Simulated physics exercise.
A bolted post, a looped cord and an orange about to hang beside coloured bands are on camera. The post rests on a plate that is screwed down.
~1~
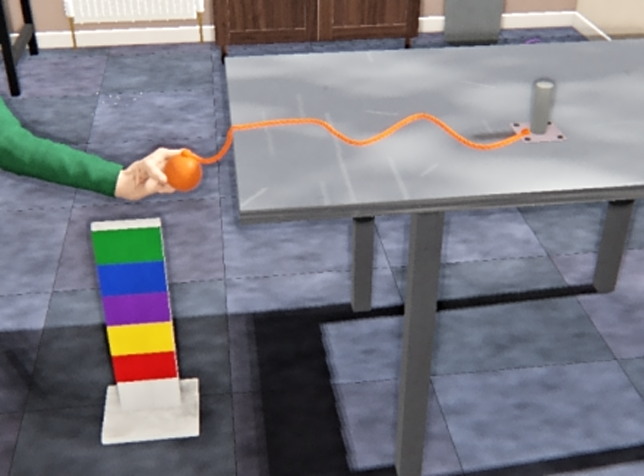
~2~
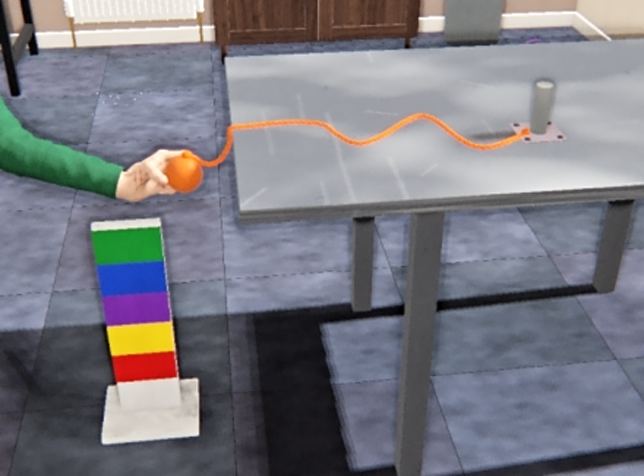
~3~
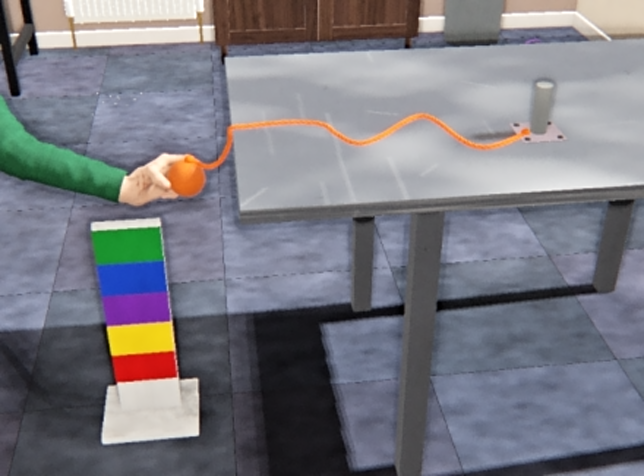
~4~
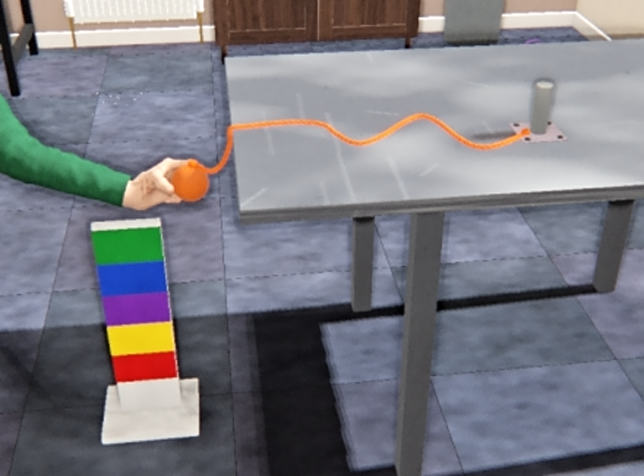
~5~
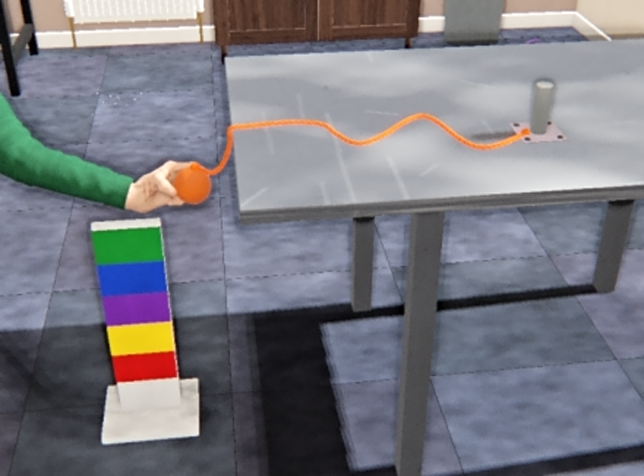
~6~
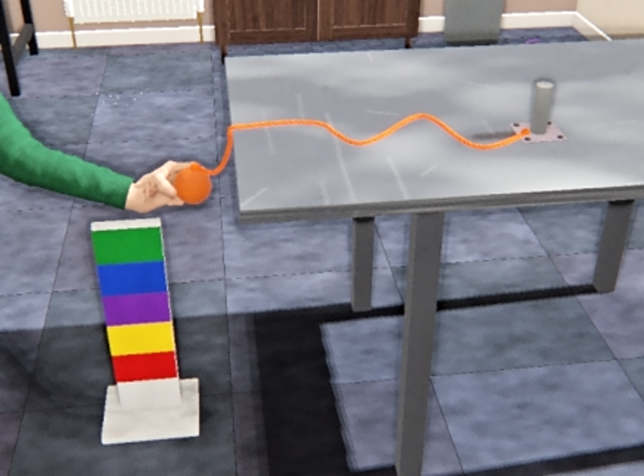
A hand holding an orange ball on a cord moves very slightly down and right.
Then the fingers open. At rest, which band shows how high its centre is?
The purple band shows it.
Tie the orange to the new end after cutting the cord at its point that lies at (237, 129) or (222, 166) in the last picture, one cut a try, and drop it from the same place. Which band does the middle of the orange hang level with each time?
Cut one gives green; cut two gives blue.
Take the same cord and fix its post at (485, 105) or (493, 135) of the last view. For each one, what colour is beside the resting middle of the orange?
For the first it would be yellow, for the second yellow.
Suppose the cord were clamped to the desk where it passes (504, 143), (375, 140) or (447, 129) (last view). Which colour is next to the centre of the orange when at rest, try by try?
Lab note: Try 1 purple; try 2 green; try 3 blue.
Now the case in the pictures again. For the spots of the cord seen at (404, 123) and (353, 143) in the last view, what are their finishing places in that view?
The first lands at (344, 133), while the second lands at (268, 133).
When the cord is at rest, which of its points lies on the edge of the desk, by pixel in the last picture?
Pixel (330, 129).
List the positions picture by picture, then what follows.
Orange (183, 172); green (128, 247); blue (133, 280); purple (137, 310); yellow (141, 340); red (145, 368), in the first frame.
Orange (184, 174); cord through (500, 145) (439, 123) (387, 133) (327, 127) (250, 126), in the second frame.
Orange (186, 178), in the third frame.
Orange (190, 183); cord through (500, 145) (439, 123) (387, 133) (327, 127) (250, 126), in the fourth frame.
Orange (192, 185), in the fifth frame.
Orange (192, 185); cord through (500, 145) (439, 123) (387, 133) (327, 127) (250, 126), in the sixth frame.
Early on, orange near (246, 283); level with blue.
Midway, orange near (239, 303); level with purple.
Finally, orange near (239, 305); level with purple. At purple.
